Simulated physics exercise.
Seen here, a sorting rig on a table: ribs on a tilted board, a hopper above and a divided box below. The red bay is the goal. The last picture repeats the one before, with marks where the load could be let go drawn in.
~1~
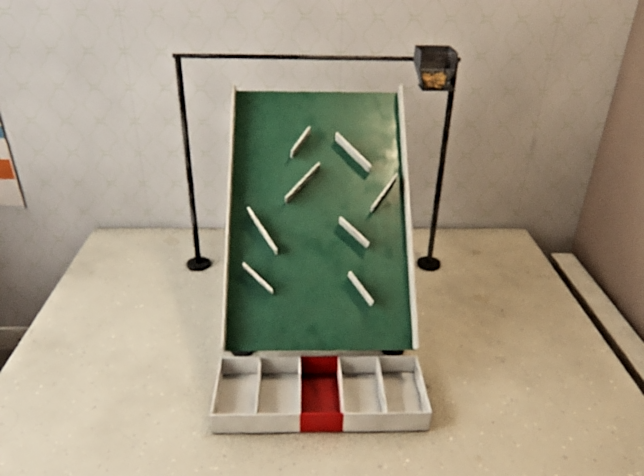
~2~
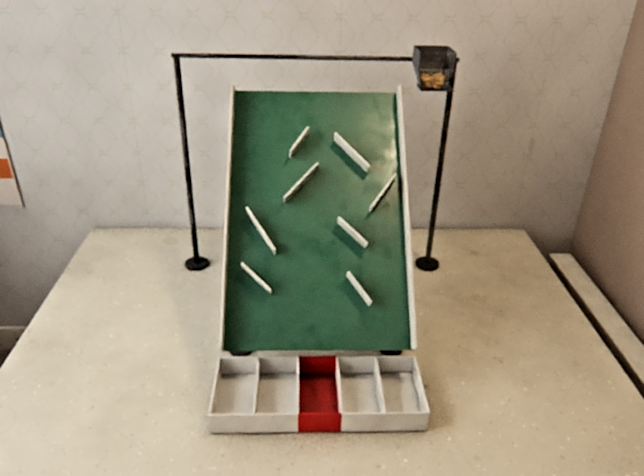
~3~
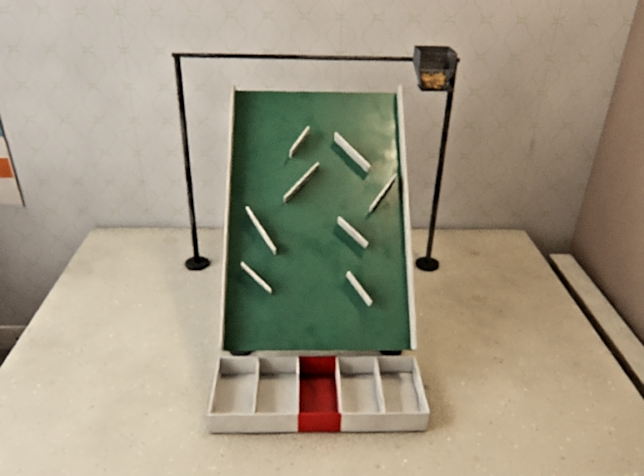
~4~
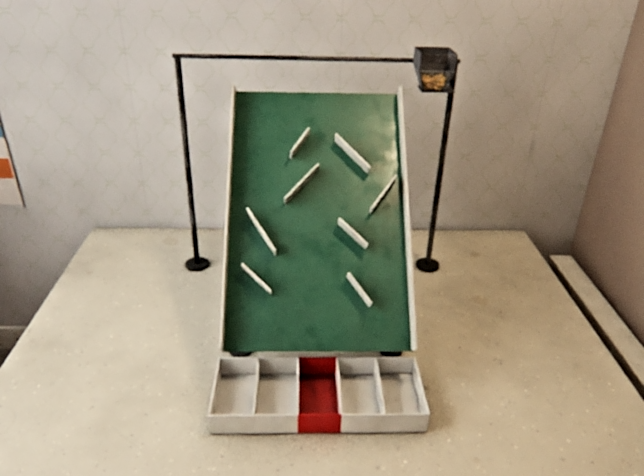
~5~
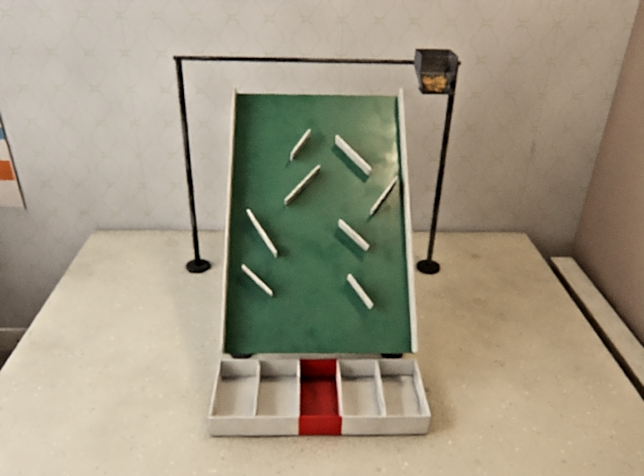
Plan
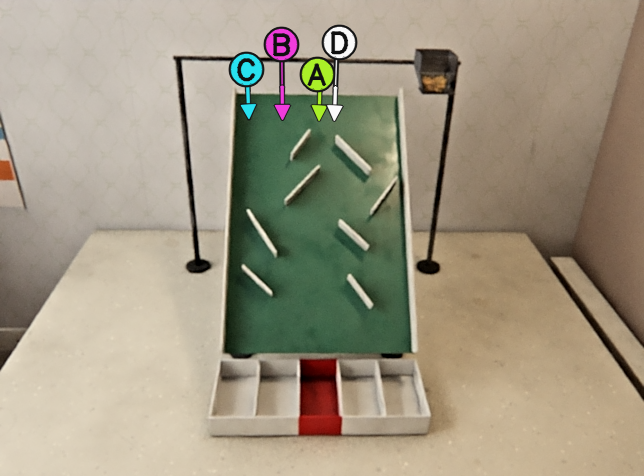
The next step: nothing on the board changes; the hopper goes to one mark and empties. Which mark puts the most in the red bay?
Mark B does it best.
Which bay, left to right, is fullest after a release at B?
It is the third one.
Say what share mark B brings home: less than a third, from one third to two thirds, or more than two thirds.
It is more than two thirds.
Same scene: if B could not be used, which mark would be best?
A it is.
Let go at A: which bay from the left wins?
It is the third one.
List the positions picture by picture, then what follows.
Hopper at (432, 79), dried chickpeas, door shut, in the first frame.
Ribs (290, 151) to (308, 127), (335, 133) to (370, 166), (284, 198) to (318, 163), in the second frame.
Ribs (371, 207) to (396, 174), (247, 207) to (275, 250), (339, 217) to (367, 243), in the third frame.
Ribs (242, 263) to (270, 291), (349, 273) to (372, 303), in the fourth frame.
Red bay at (320, 424), number 3 of 5 from the left, in the fifth frame.
On the marked copy, mark A meets the board at (319, 114); mark B meets the board at (282, 114); mark C meets the board at (248, 113); mark D meets the board at (334, 115).
With A, about two thirds in the red bay, about a third in other bays, a stray few outside the box.
With B, most in the red bay, about a quarter in other bays.
With C, about a quarter in the red bay, about two thirds in other bays, a stray few outside the box.
With D, about half in the red bay, about half in other bays, a stray few outside the box.
